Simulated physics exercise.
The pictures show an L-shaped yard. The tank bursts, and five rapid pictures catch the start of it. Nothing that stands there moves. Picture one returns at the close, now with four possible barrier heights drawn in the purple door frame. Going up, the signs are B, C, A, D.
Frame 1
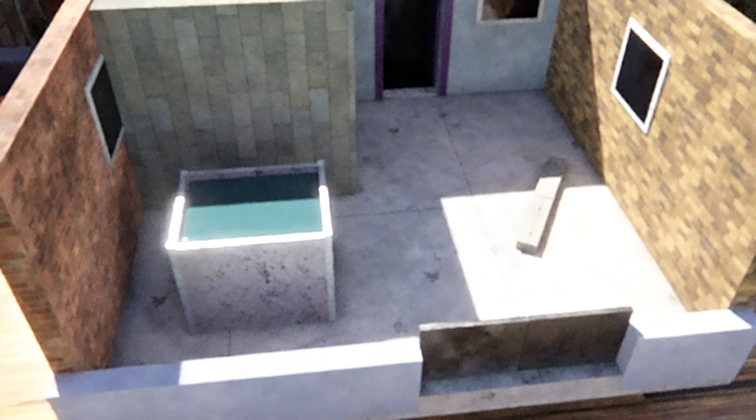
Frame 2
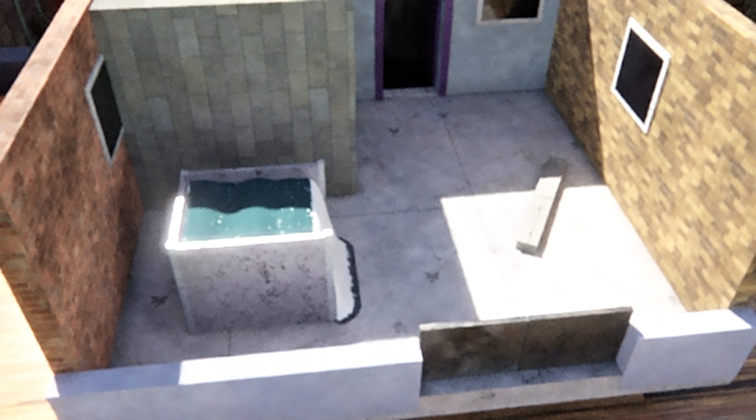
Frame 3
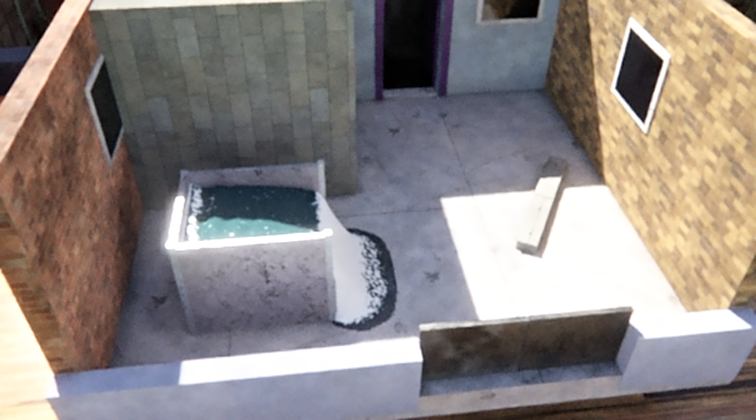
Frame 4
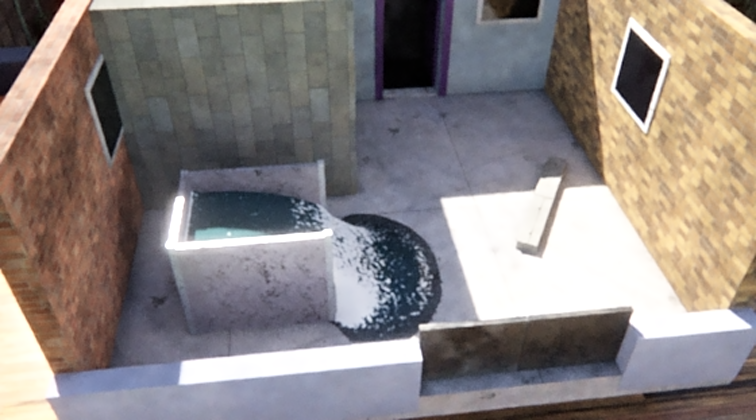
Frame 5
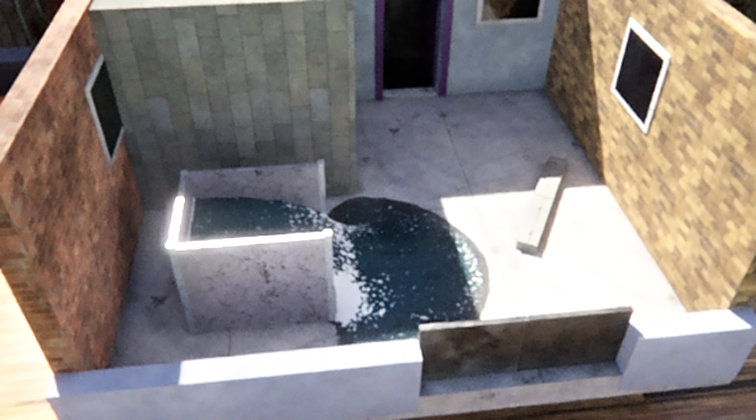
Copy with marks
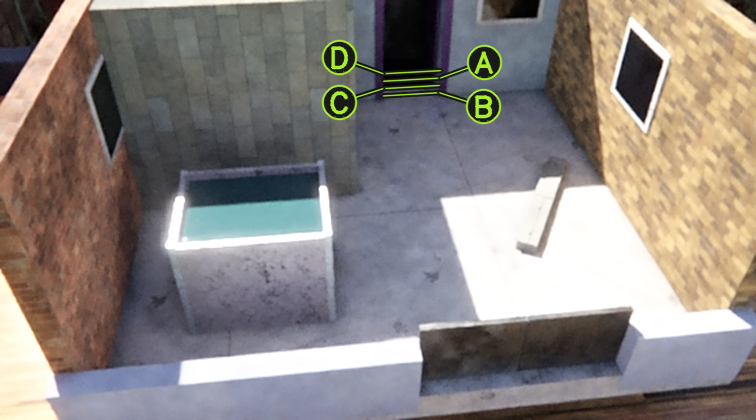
At first, a square tank of still, blue-green water stands at the left of a walled yard. Then the water ripples and pours out of the tank's right side, foaming white onto the concrete, and a dark, rounded pool widens rightward across the floor as the level inside drops.
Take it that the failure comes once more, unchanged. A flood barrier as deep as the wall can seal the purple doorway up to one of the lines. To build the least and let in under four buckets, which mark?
The limit is C.
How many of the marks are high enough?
Three of the four.
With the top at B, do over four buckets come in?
Yes, it does.
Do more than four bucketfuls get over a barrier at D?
No, not at all.
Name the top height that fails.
B it is.
In lime, A at (411, 79); B at (411, 94); C at (411, 87); D at (412, 72); from the bottom up B, C, A, D.
With A, nothing gets over.
With B, about 8 bucketfuls get in.
With C, a splash gets over, under a bucket.
With D, nothing gets over.
